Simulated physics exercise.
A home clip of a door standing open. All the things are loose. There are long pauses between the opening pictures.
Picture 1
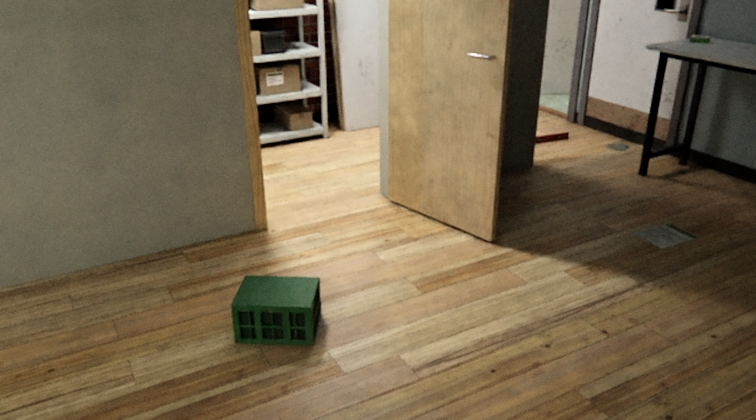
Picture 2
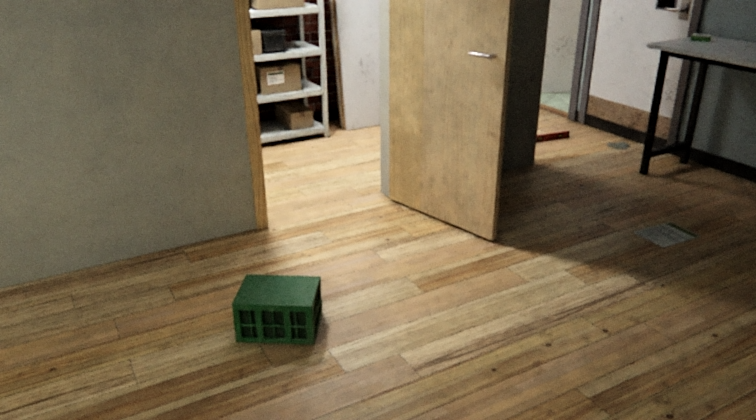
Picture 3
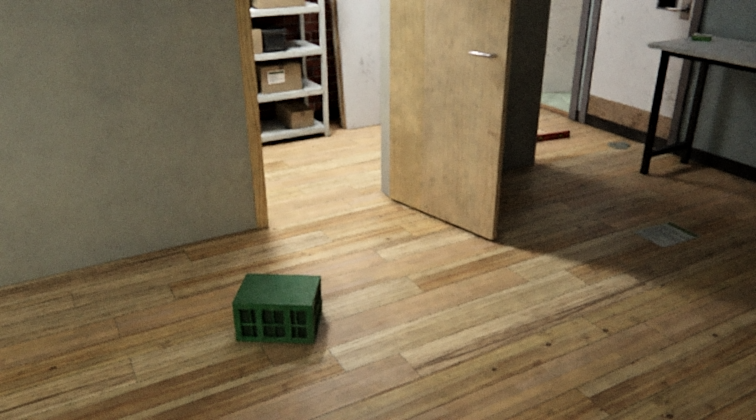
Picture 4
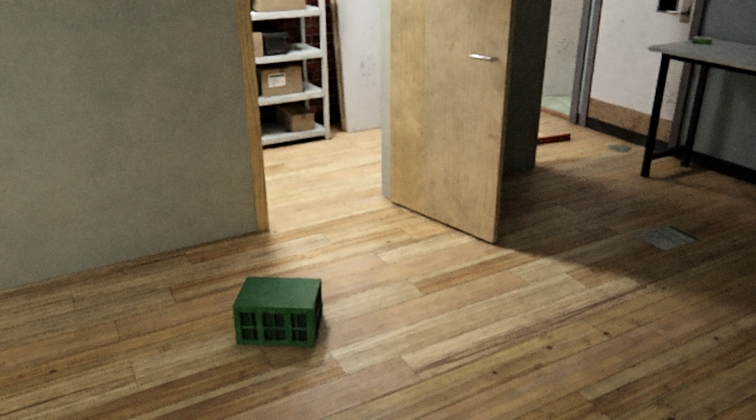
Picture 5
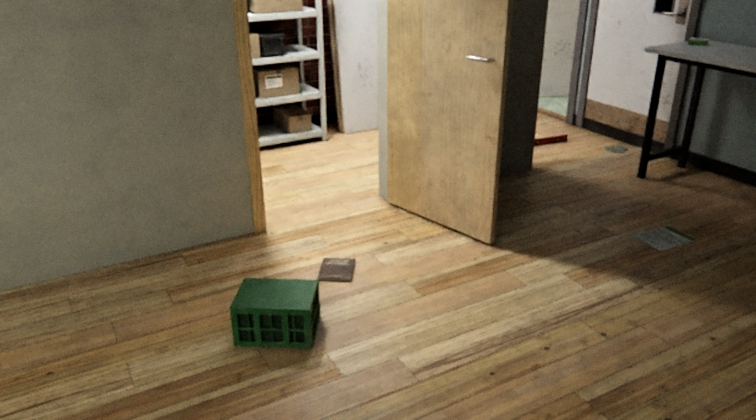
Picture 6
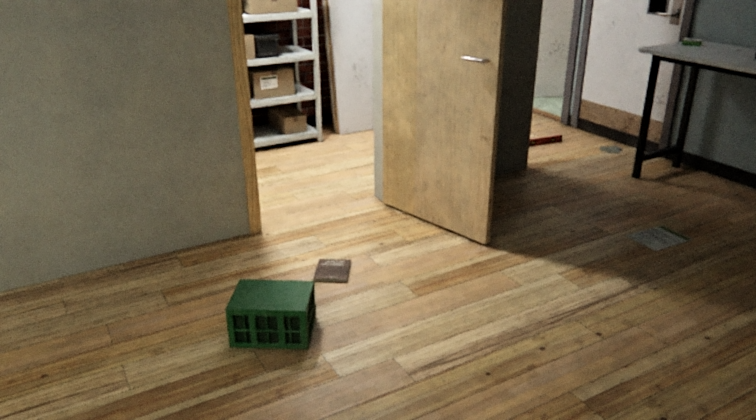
The footage shows a green crate on a wooden floor near a wide-open, motionless door, with shelves visible beyond. A flat brown book then appears on the floor behind the crate, and the view shifts very slightly.
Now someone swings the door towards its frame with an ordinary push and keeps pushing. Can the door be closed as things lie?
It reaches the frame.
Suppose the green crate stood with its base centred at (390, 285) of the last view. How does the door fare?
Then it closes.
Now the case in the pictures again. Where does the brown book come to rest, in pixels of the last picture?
Around (318, 271).
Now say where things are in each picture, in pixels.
The first picture shows door wide open and still; green crate (278, 309).
The second picture shows door wide open and still; green crate (279, 308).
The third picture shows door wide open and still; green crate (279, 308).
The fourth picture shows door wide open and still; green crate (280, 311).
The fifth picture shows door wide open and still; green crate (277, 312).
The sixth picture shows door wide open and still; brown book (333, 270); green crate (273, 313).
Then, 1.30 s past the last view, door 66° open.
Then, 2.00 s past the last view, door 38° open; brown book displaced a little near (318, 271).
Finally, door 0° open; both still in place. Final places as the last picture's camera would see them, brown book near (318, 271).
